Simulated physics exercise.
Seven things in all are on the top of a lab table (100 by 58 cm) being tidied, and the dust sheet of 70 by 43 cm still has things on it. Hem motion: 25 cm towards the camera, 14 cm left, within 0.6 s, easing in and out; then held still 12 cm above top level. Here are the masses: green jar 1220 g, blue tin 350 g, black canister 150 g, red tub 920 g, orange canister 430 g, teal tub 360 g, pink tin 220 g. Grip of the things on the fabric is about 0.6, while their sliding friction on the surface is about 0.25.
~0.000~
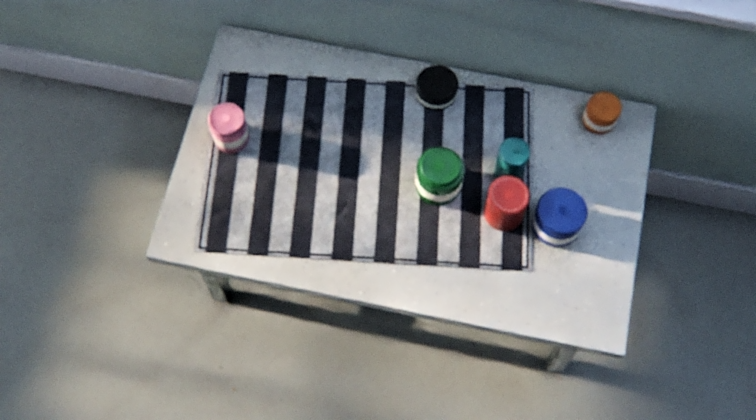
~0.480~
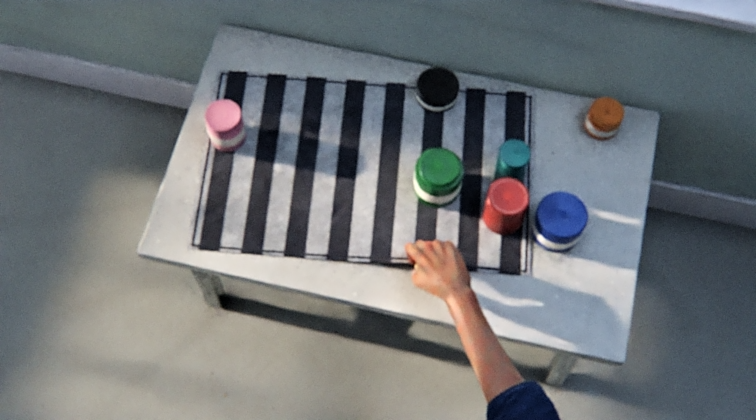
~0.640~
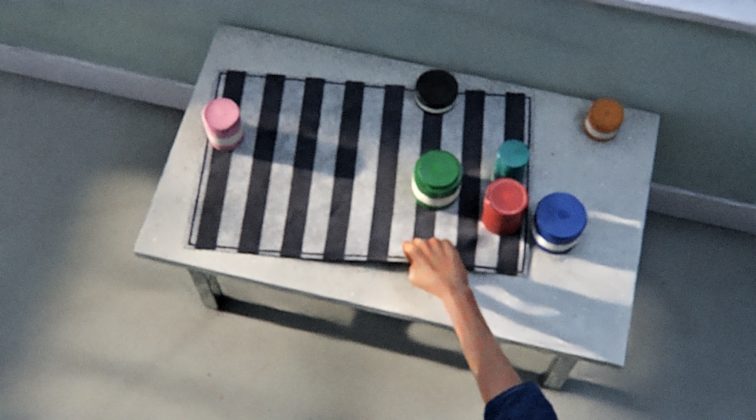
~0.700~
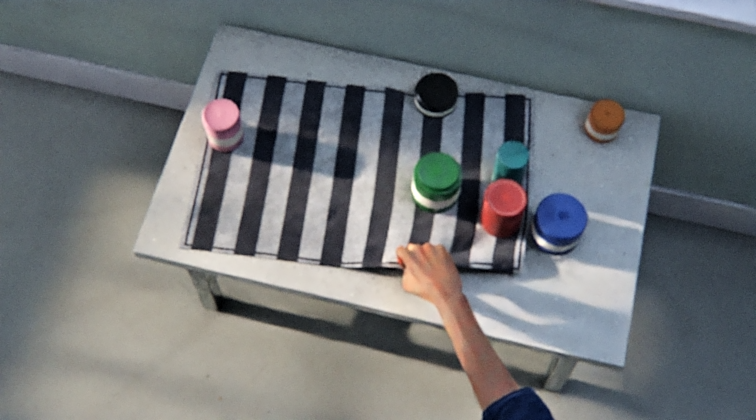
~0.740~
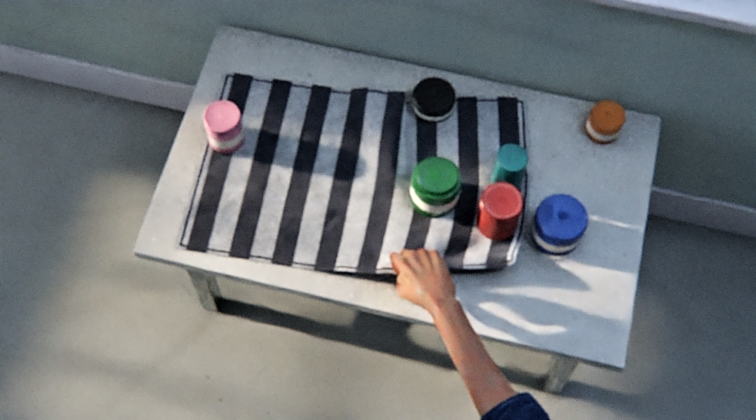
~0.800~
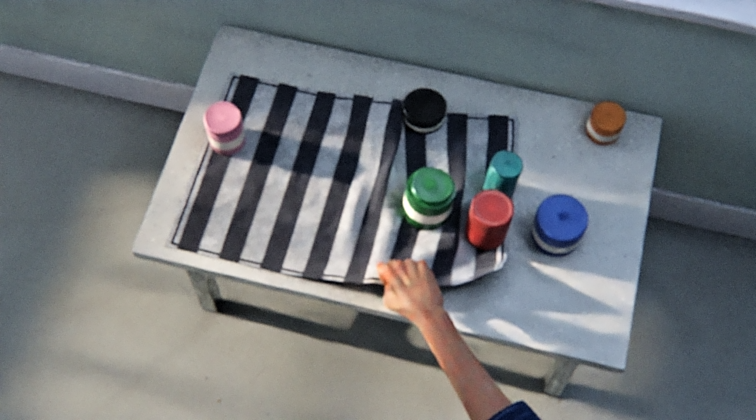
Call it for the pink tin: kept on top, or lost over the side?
Kept on top.
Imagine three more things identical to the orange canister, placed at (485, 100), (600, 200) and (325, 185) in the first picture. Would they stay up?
Log, in listed order - kept / kept / lost.
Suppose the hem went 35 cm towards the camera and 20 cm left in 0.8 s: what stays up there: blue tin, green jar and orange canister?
So the blue tin does not fall, the green jar comes down, and the orange canister does not fall.
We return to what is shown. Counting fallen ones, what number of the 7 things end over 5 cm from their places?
Tally: 5.
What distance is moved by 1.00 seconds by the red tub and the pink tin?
Estimate: Red tub near 15 cm, pink tin near 4 cm.
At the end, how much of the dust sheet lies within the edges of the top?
I'd estimate close to 25 per cent.
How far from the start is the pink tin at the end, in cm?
I'd say around 25 cm for the pink tin.
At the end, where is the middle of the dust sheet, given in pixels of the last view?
Its centre lands at about (308, 308).
At 0.9 s, 95 % of the dust sheet is still over the top; pink tin 2 cm off its start, black canister 12 cm off its start, green jar 11 cm off its start.
At 1.0 s, 85 % of the dust sheet is still over the top; pink tin 4 cm off its start, black canister 19 cm off its start, green jar lifted 5 cm.
At 1.1 s, 75 % of the dust sheet is still over the top; pink tin 9 cm off its start at (234, 151), black canister 27 cm off its start at (367, 178), green jar 26 cm off its start at (363, 268).
At 1.2 s, 70 % of the dust sheet is still over the top; pink tin 12 cm off its start, green jar on its side, 32 cm off its start, black canister 29 cm off its start.
At 2.8 s, 25 % of the dust sheet is still over the top; pink tin 23 cm off its start at (236, 211), red tub over the edge, green jar over the edge, black canister 34 cm off its start at (359, 213).
